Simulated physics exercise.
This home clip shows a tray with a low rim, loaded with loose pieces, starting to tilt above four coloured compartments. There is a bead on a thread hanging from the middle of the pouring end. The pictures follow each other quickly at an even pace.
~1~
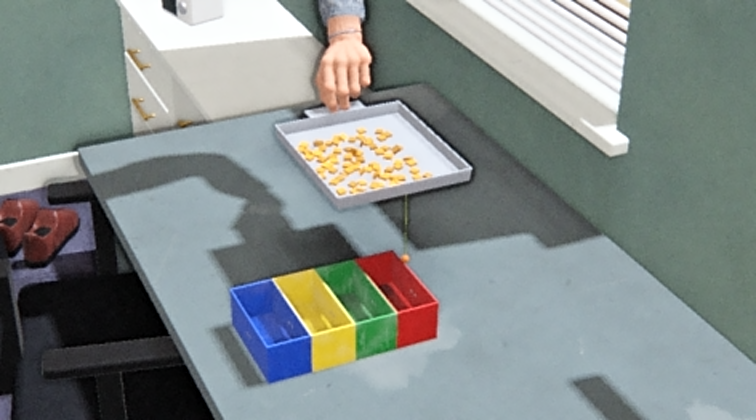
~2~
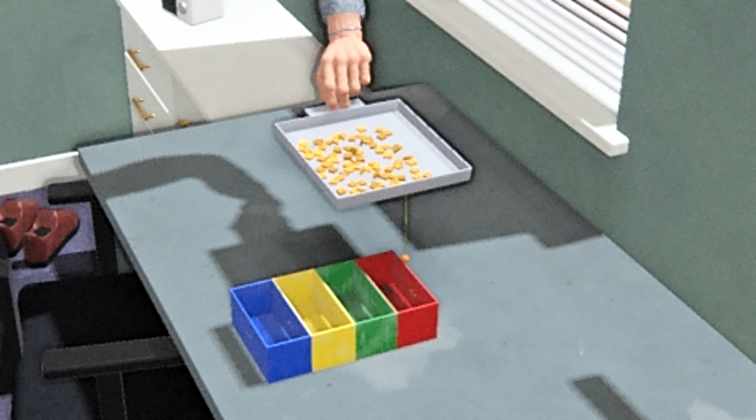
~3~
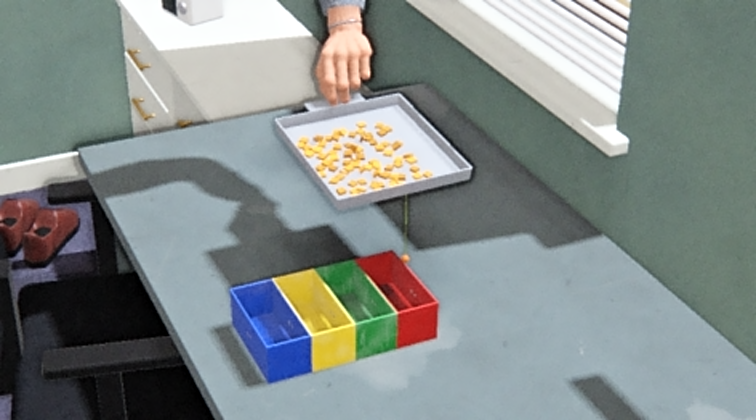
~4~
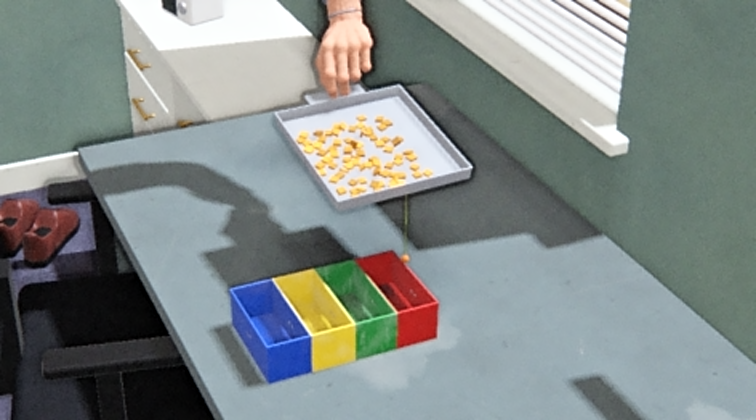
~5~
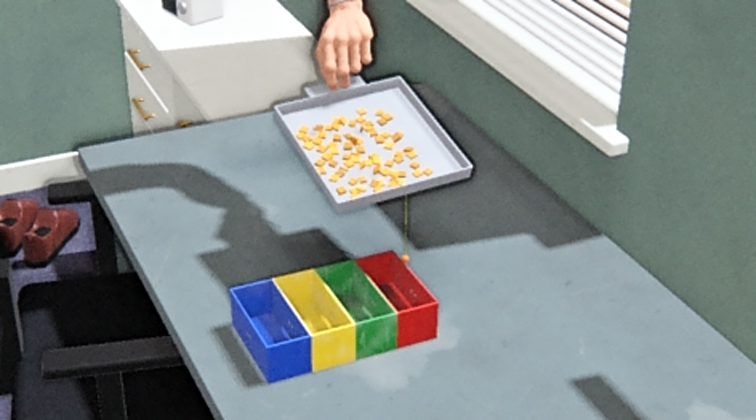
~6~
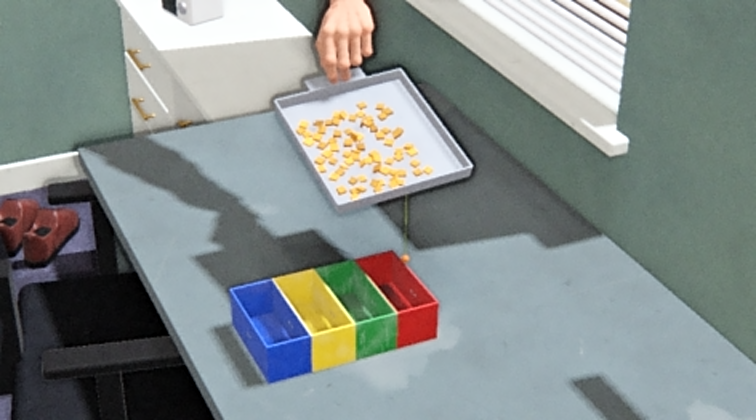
A hand grips the far edge of a pale grey, low-rimmed tray of small golden crackers above a grey table, seen from above in a green-walled room with a white cabinet and window blinds. Nearer sit joined blue, yellow, green and red compartments, left to right, beside a small bead hanging on a thread. The hand gradually raises the tray's far side, tilting it slightly toward its near left corner, while the view stays still.
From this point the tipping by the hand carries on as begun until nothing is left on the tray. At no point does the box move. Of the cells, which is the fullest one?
The green one.
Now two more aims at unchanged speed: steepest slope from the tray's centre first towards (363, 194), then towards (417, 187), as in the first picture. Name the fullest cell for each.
First try: The cell in green; second try: The red cell.
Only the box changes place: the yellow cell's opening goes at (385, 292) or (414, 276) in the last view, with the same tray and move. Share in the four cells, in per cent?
Roughly 100 per cent, and 70 per cent.
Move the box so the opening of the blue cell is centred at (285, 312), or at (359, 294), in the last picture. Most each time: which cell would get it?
For the first position it is the green cell, and for the second it is the blue cell.
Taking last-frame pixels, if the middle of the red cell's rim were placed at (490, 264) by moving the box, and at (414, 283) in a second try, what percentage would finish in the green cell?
In the first position around 0 percent, in the second around 60 percent.
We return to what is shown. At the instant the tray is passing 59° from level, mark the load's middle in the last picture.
Roughly at (367, 179).
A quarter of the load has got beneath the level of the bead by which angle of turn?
Close to 110 degrees, I reckon.
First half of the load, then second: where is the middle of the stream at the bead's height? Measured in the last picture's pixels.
Starting near (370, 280), moving on to near (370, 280).
Soon, tray tipped steeply; nearly all on the tray; a stray few falling or outside the box.
A while on, tray tipped right over; nearly all on the tray; a stray few in the green cell; a stray few in the red cell.
Towards the end, tray tipped past a quarter turn; about two thirds in the green cell; about a third in the red cell; a stray few in the yellow cell; a small part falling or outside the box.
Finally, tray tipped past a quarter turn; about two thirds in the green cell; about a third in the red cell; a stray few in the yellow cell; none in the blue cell; a small part outside the box.
